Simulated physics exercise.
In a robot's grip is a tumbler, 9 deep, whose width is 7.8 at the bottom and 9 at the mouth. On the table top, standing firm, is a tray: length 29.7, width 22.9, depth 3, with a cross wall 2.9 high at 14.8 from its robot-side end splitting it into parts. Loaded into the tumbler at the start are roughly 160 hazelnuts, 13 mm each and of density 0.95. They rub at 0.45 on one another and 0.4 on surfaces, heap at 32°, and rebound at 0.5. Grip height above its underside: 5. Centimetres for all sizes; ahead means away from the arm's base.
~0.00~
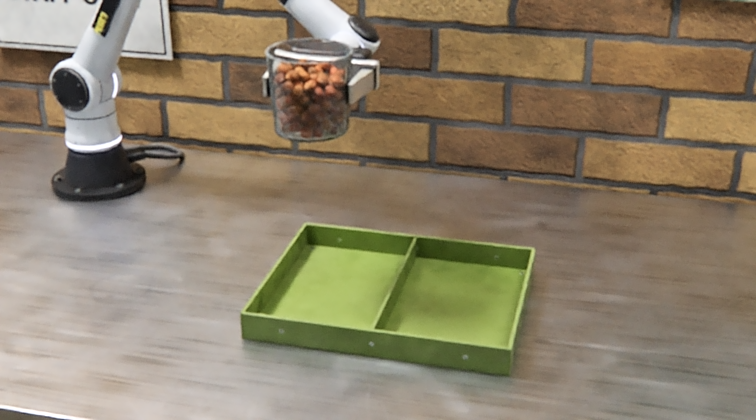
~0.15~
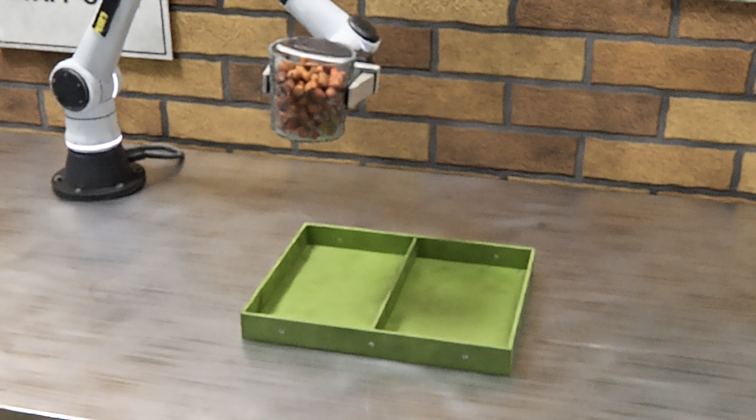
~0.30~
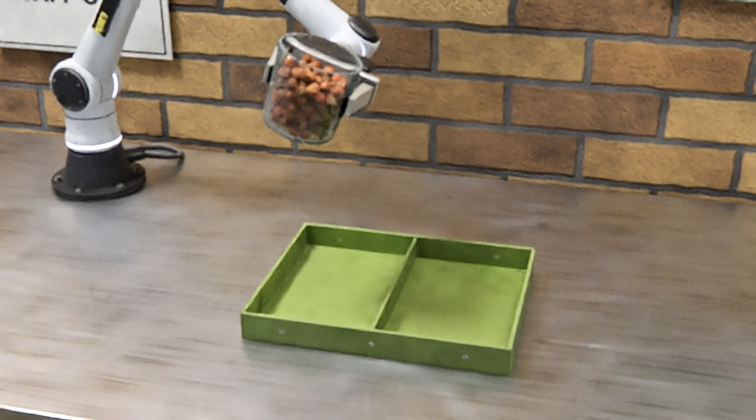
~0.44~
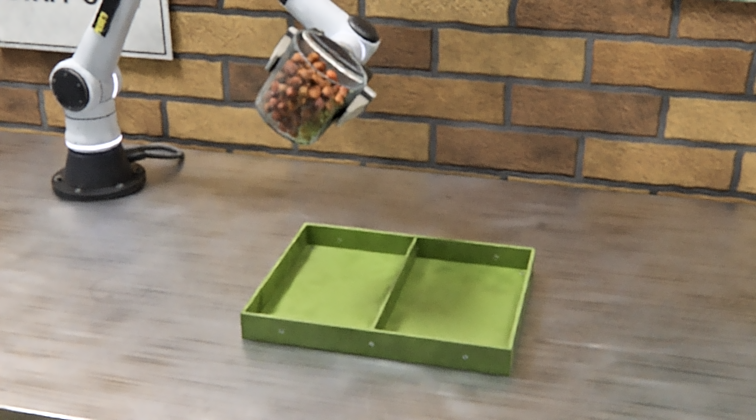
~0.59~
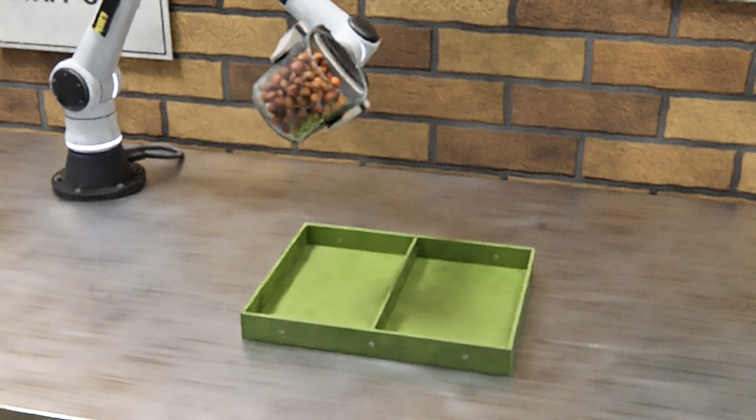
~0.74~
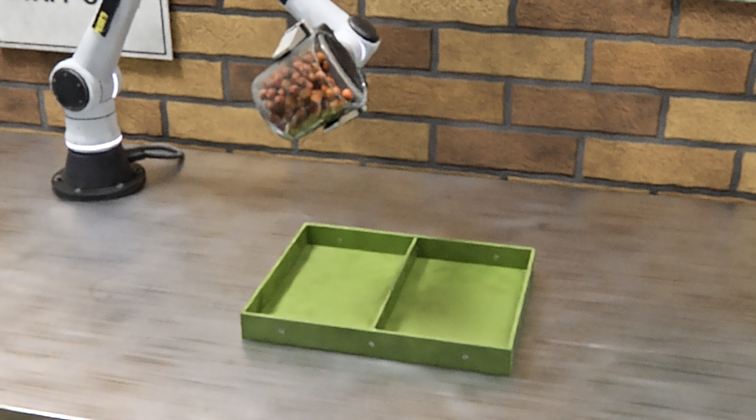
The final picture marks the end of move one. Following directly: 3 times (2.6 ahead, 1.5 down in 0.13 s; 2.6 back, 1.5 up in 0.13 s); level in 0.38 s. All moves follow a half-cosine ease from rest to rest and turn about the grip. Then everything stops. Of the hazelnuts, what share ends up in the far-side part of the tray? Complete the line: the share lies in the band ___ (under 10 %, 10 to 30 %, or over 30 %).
The share lies in the band under 10 %.
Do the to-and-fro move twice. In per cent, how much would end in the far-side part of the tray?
Roughly 0 in a hundred.
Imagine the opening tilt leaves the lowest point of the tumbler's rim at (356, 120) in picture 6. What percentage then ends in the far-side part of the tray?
20 percent or so.
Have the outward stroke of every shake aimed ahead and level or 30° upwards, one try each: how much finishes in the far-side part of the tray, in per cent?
First try some 5 %, second try some 5 %.
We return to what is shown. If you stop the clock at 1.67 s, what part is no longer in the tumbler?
About 0 per cent so far.
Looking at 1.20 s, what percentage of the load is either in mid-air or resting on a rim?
0 %.
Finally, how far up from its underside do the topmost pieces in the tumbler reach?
Height at rest: About 9.0 centimetres.
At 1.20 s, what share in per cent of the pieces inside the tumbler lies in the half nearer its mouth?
Near 40 in a hundred.
By 1.20 s, tilted 55° forward, highest piece 27 above the table; 155 in the tumbler, 2 in the far-side part.
By 1.67 s, tilted 37° forward, highest piece 28 above the table; 154 in the tumbler, 3 in the far-side part.
By 2.10 s, level, highest piece 30 above the table; 154 in the tumbler, 3 in the far-side part.
By 3.15 s, level, highest piece 30 above the table; 154 in the tumbler, 3 in the far-side part.
Final count, 154 in the tumbler, 3 in the far-side part. That is 2 % in the far-side part of the tray.
